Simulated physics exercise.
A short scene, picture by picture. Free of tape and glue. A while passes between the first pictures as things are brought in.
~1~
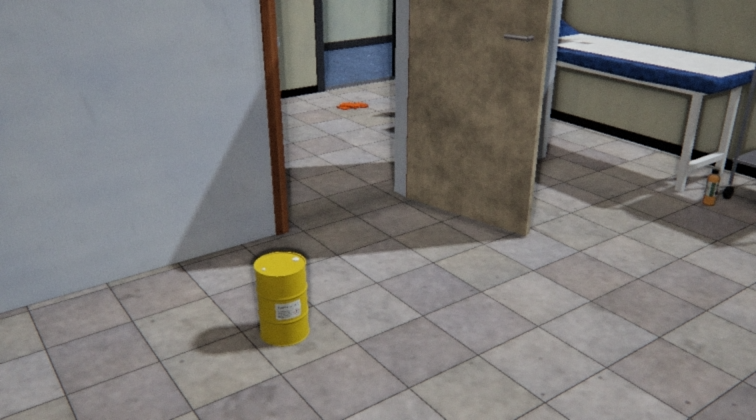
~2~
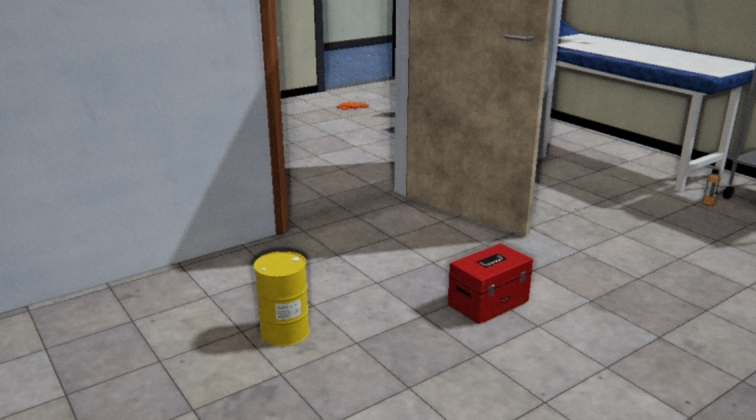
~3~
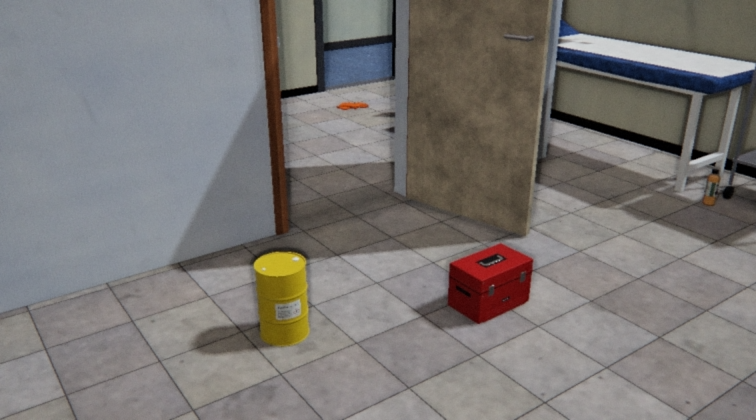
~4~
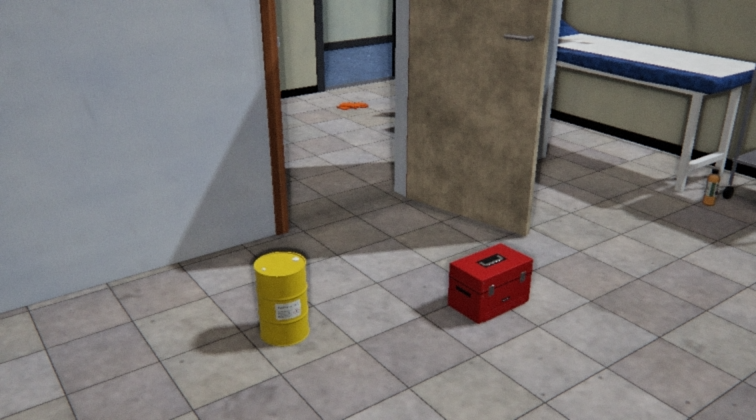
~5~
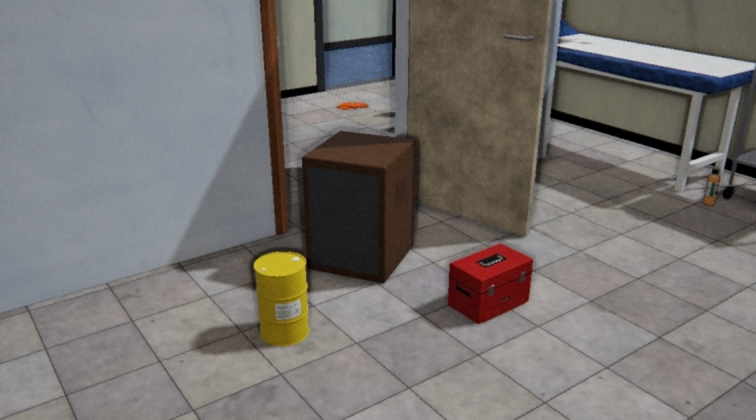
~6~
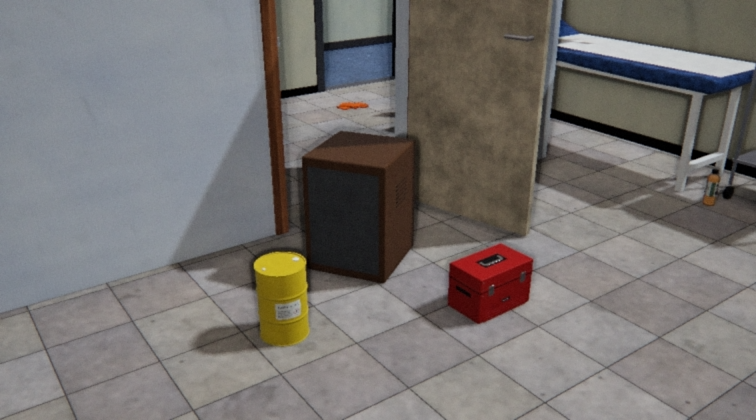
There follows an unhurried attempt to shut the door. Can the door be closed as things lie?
The door does not make it to the frame.
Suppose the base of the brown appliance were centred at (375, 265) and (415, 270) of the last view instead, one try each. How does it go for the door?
First, it gets caught partway; second, it gets caught partway.
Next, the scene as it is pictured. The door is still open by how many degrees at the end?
Angle: About 55°.
Then, 0.70 s on from there, door at 88°.
Then, 1.10 s on from there, door at 70°.
In the end, door at 56°; all 3 unmoved. At the end, from the last picture's camera, brown appliance near (360, 204).
